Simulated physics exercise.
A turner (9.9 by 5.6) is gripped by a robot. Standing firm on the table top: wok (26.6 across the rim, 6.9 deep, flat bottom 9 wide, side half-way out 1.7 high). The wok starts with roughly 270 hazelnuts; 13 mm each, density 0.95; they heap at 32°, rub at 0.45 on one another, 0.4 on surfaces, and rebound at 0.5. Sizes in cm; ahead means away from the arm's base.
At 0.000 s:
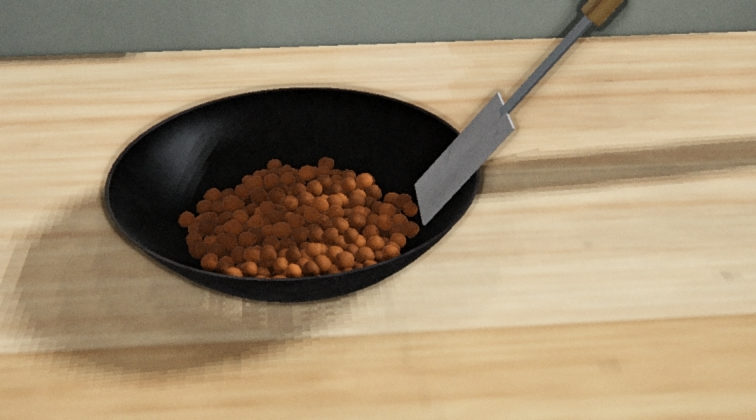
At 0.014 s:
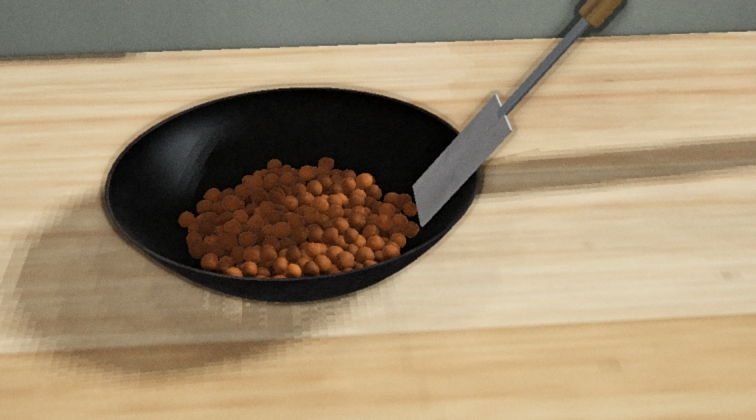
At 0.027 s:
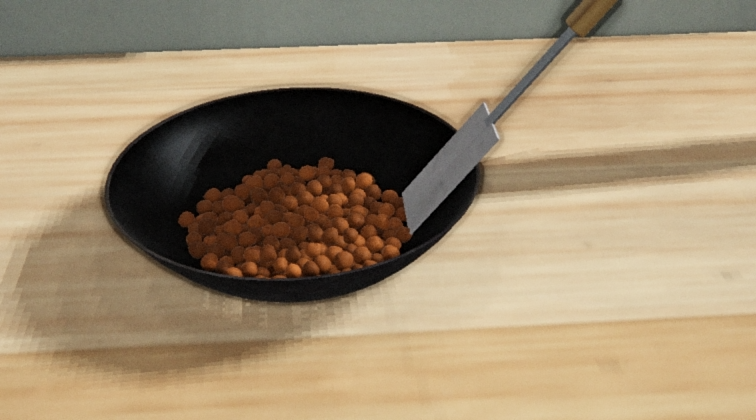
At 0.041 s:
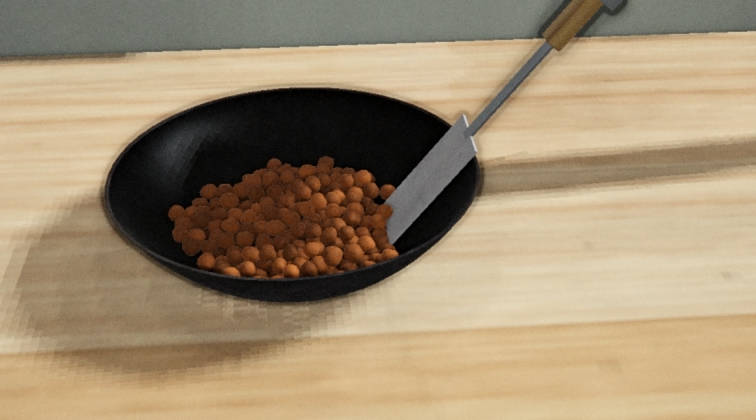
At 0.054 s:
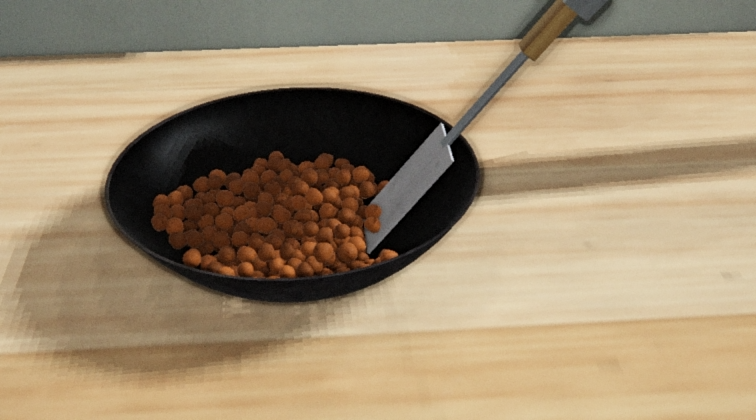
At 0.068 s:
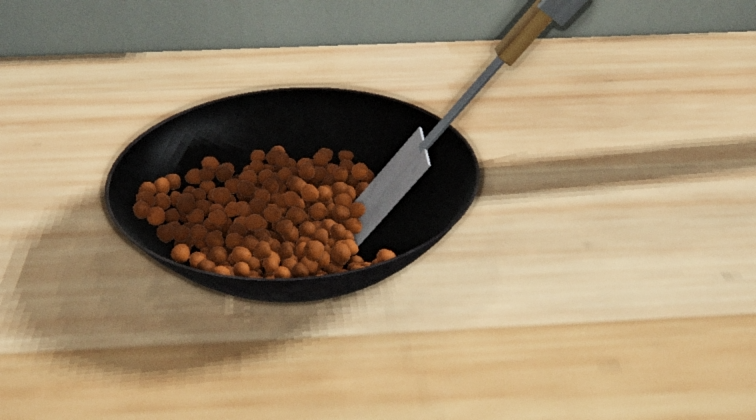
A metal turner sliding leftward into a black wok on a wooden table, pushing the heap of brown hazelnuts left.
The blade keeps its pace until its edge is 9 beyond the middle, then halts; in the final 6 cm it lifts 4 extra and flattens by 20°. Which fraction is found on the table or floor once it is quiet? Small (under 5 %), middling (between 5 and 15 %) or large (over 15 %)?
A large share, over 15 %, ends on the table or floor.
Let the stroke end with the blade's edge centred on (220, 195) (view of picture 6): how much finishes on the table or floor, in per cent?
About 10 per cent.
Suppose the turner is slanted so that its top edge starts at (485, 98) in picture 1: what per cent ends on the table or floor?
About 30 per cent.
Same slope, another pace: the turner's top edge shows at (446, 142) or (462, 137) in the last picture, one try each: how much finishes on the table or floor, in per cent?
Some 20 and 10 per cent.
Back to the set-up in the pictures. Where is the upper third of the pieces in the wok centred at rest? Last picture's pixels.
At about (221, 225).
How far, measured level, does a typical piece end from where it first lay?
About 4 cm.
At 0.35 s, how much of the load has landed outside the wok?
About 5 per cent.
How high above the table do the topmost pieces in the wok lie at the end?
Roughly 5.0 cm.
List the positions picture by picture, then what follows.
In the first frame, the turner top edge at (506, 110), sloping 52°; upper third of the load around (306, 217), from x 185 to 410, top at y 165; 269 in the wok.
In the second frame, the turner top edge at (504, 112), sloping 52°; upper third of the load around (306, 217), from x 185 to 410, top at y 165.
In the third frame, the turner top edge at (491, 120), sloping 52°; upper third of the load around (300, 219), from x 185 to 405, top at y 165.
In the fourth frame, the turner top edge at (470, 132), sloping 52°; upper third of the load around (287, 217), from x 175 to 390, top at y 165.
In the fifth frame, the turner top edge at (447, 141), sloping 52°; upper third of the load around (276, 213), from x 160 to 390, top at y 160.
In the sixth frame, the turner top edge at (425, 146), sloping 52°; upper third of the load around (262, 205), from x 140 to 385, top at y 155; 269 in the wok.
After 0.10 s, sloping 52°, highest piece 8 above the table; 269 in the wok.
After 0.13 s, sloping 47°, highest piece 10 above the table; 266 in the wok, 3 on the blade or in flight.
After 0.35 s, sloping 32°, highest piece 25 above the table; 191 in the wok, 18 on the table or floor, 60 on the blade or in flight.
After 1.40 s, sloping 32°, highest piece 5 above the table; 191 in the wok, 78 on the table or floor.
In the end, 191 in the wok, 78 on the table or floor. That is 29 % on the table or floor.
